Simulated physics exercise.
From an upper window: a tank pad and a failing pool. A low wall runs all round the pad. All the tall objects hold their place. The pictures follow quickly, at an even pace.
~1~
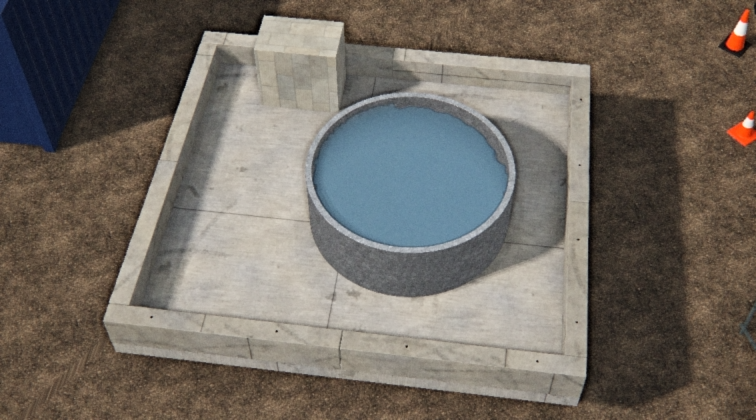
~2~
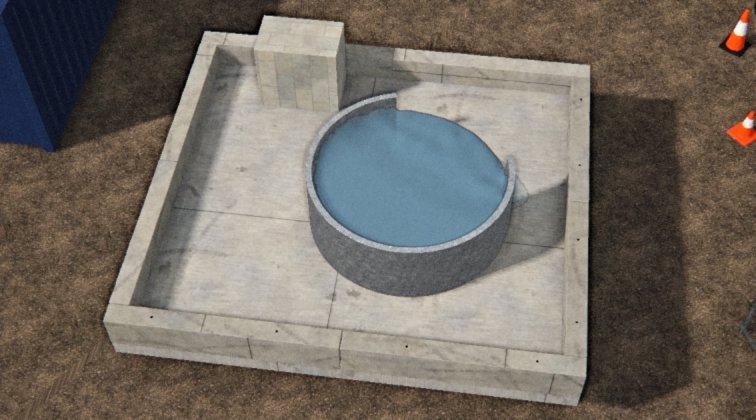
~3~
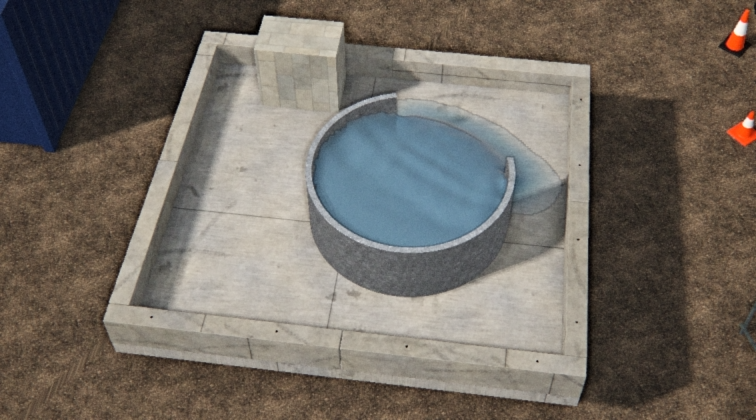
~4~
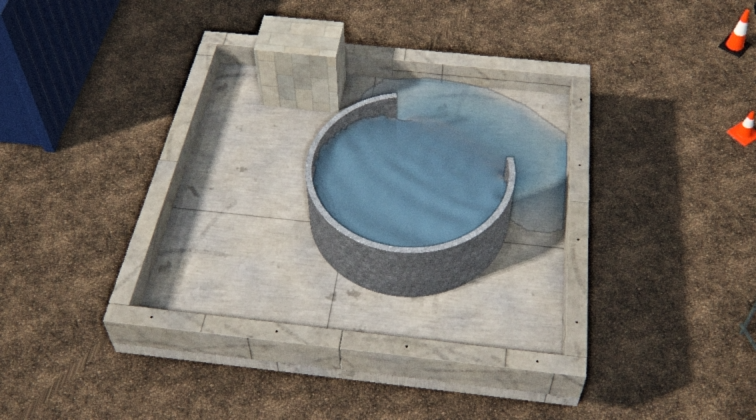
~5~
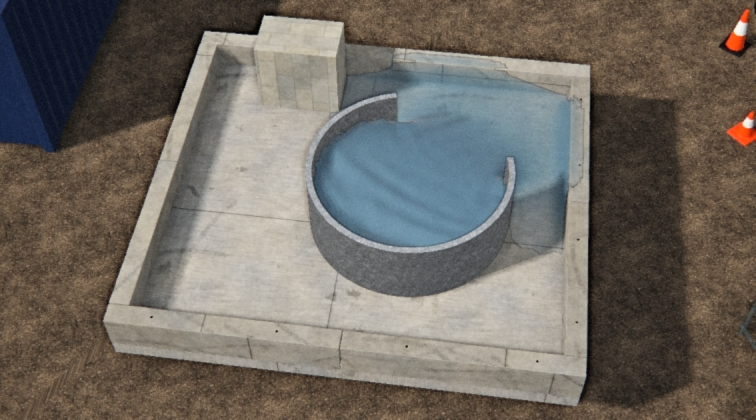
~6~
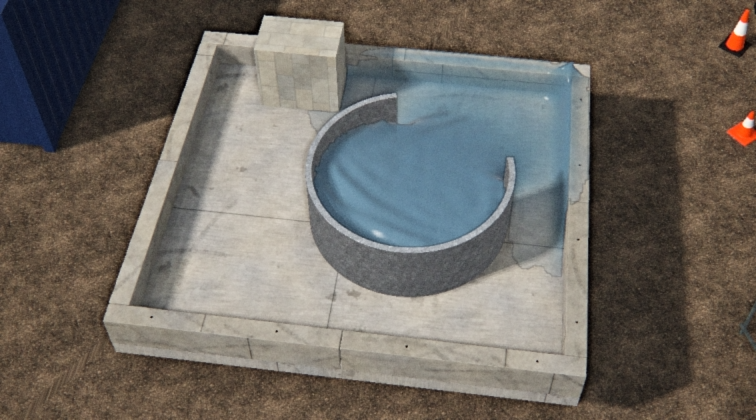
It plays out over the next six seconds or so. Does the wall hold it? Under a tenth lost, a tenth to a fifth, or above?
It loses a tenth to a fifth.
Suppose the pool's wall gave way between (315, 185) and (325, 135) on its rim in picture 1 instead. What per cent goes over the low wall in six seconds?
I make it 4 per cent.
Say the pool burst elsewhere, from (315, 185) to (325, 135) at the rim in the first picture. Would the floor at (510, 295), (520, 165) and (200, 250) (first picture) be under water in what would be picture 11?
One after the other: No water, not flooded, flooded.
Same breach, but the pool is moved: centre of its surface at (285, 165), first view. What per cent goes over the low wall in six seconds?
Roughly 10 per cent.
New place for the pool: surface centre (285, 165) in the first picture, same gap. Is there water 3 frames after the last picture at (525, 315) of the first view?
Verdict: No water.
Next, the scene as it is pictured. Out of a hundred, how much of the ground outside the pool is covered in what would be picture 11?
Some 35 per cent.
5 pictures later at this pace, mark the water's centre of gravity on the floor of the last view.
Roughly at (443, 176).
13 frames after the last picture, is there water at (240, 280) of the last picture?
There: Clear.
A moment on, water covers 30 % of the floor; the low wall has let 2 % over.
Next, water covers 35 % of the floor; the low wall has let 4 % over.
Then, water covers 55 % of the floor; the low wall has let 13 % over.
Later, water covers 80 % of the floor; the low wall has let 14 % over.
In the end, water covers 80 % of the floor; the low wall has let 14 % over.
